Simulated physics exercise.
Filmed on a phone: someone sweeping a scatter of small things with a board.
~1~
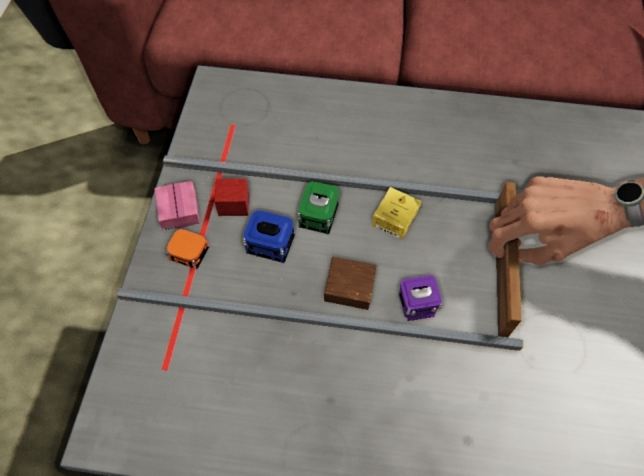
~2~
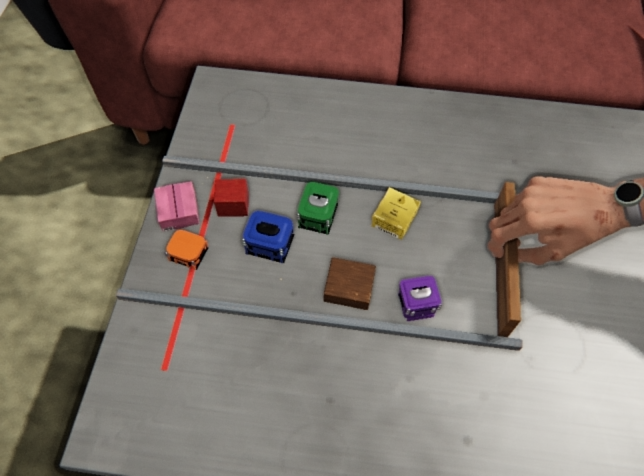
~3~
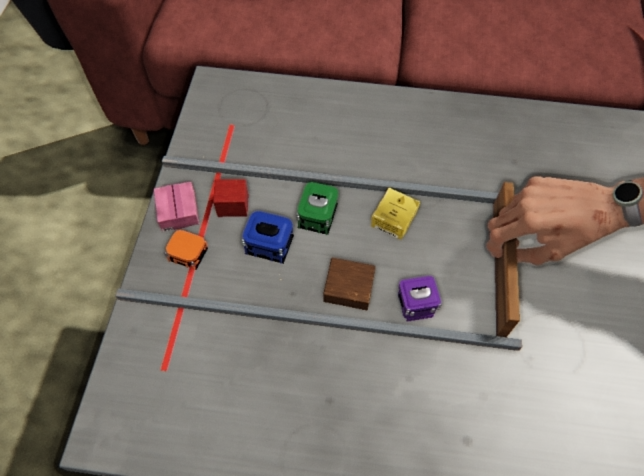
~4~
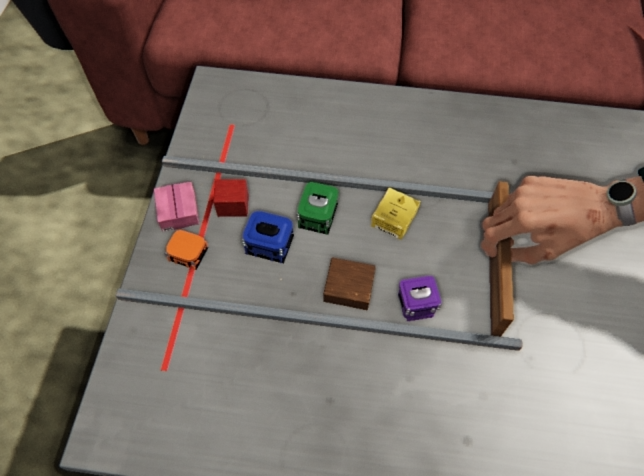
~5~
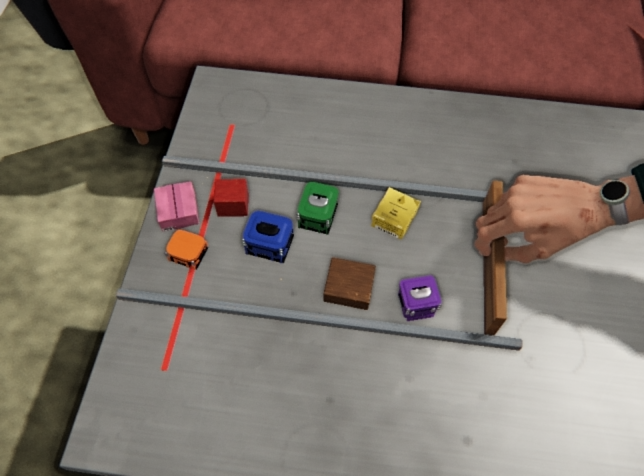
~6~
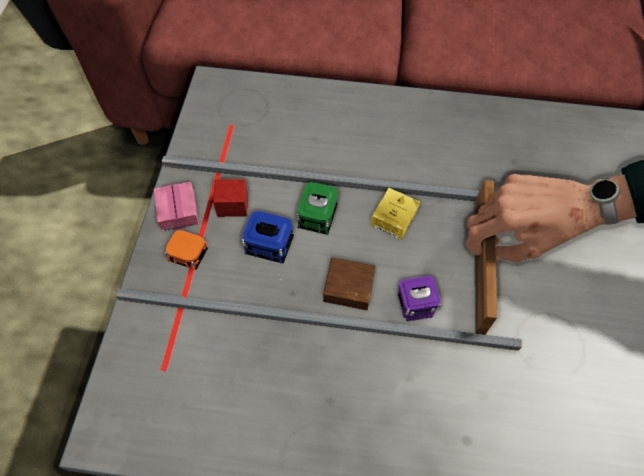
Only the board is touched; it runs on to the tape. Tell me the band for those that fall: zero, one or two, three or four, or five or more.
As it turns out, the number that fall off is three or four.
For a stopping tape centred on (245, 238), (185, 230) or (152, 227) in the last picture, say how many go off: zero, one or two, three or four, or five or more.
One after another: 1 or 2; 5 or more; 5 or more.
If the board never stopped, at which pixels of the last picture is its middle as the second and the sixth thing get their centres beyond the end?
Its middle is around (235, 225) and later (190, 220).
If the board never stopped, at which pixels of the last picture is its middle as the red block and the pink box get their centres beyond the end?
At (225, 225) for the red block; at (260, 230) for the pink box.
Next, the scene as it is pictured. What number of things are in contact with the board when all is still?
In contact: 2.
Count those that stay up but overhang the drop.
2 of them.
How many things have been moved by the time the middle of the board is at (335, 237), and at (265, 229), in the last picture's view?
5 and 8.
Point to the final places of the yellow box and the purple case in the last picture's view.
The yellow box stops around (194, 192); the purple case around (172, 265).
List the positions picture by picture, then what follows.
Pink box (177, 206); orange case (188, 249); red block (232, 197); board (507, 257); tape (203, 232), in the first frame.
Orange case (187, 250); blue case (269, 236), in the second frame.
Red block (231, 198); board (505, 257), in the third frame.
Pink box (177, 207); green case (318, 208), in the fourth frame.
Orange case (187, 250); yellow box (396, 214), in the fifth frame.
Pink box (176, 207); orange case (187, 250); red block (231, 198); board (485, 255); tape (202, 232), in the sixth frame.
Soon after, none off yet; pink box at rest near (176, 207); orange case at rest near (187, 250); red block at rest near (231, 198).
Then, none off yet; pink box tipped well over near (130, 207); orange case moved about its own width near (138, 254); red block moved well along near (169, 188).
At rest, the number that fall off is three or four; fallen, blue case, red block, orange case and pink box.
